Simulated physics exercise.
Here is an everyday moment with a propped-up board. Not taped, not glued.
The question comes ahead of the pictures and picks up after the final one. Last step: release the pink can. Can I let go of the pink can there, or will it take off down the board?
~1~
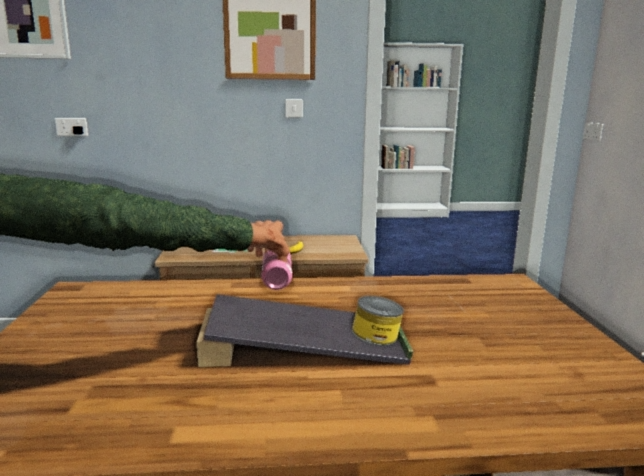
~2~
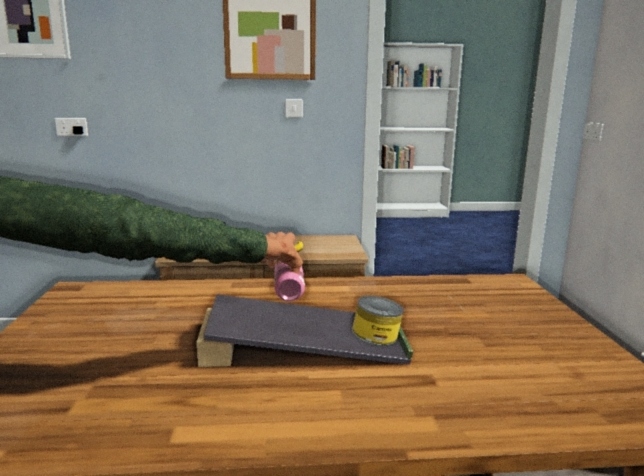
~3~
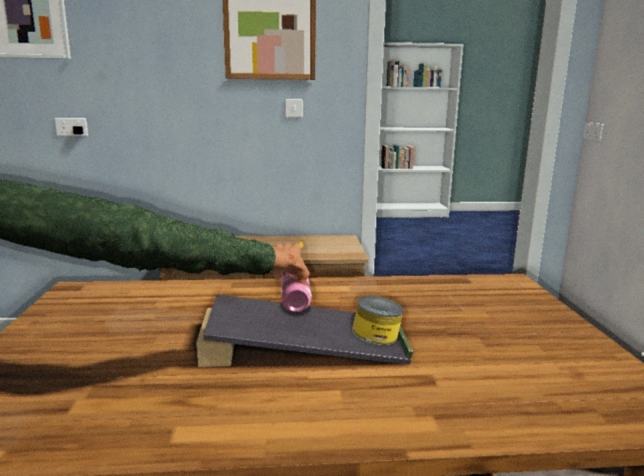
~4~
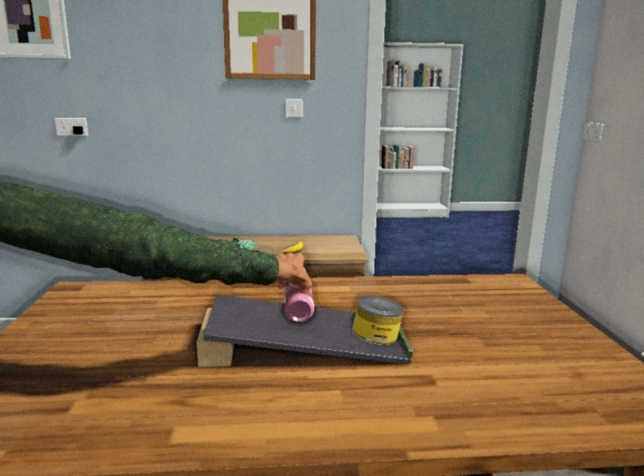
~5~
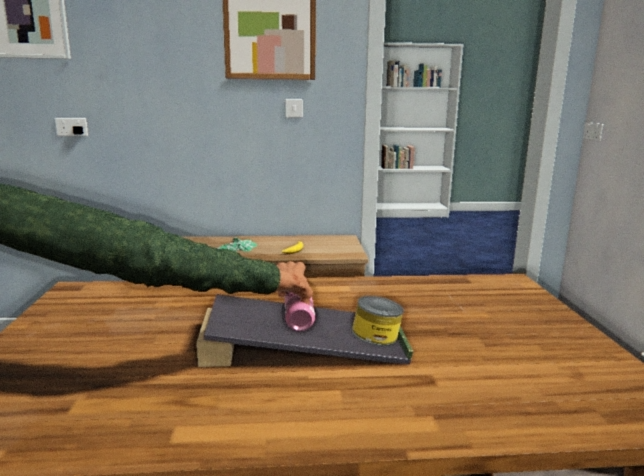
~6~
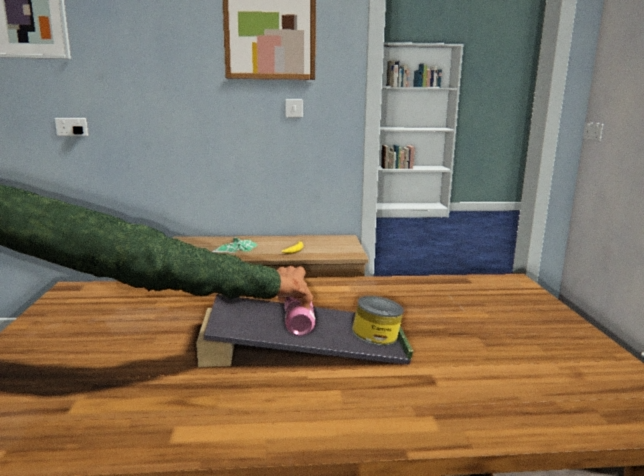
It will move down the board.
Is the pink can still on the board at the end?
Once it settles, it is resting on top.
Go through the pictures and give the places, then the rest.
In the first frame, coming down; pink can (277, 266); yellow tub (377, 320).
In the second frame, coming down; pink can (289, 277); yellow tub (377, 320).
In the third frame, coming down; pink can (296, 287); yellow tub (377, 320).
In the fourth frame, coming down; pink can (298, 297); yellow tub (377, 320).
In the fifth frame, coming down; pink can (299, 306); yellow tub (377, 320).
In the sixth frame, in place under the hand; pink can (299, 310); yellow tub (377, 320).
Then, 0.50 s later than the last frame, pink can moved about its own width near (331, 315).
Then, 1.20 s later than the last frame, pink can moved about its own width near (342, 316).
When it is over, moved from the start, pink can; yellow tub as before. End places, in pixels of the last picture, pink can near (342, 316). The pink can runs down the board.
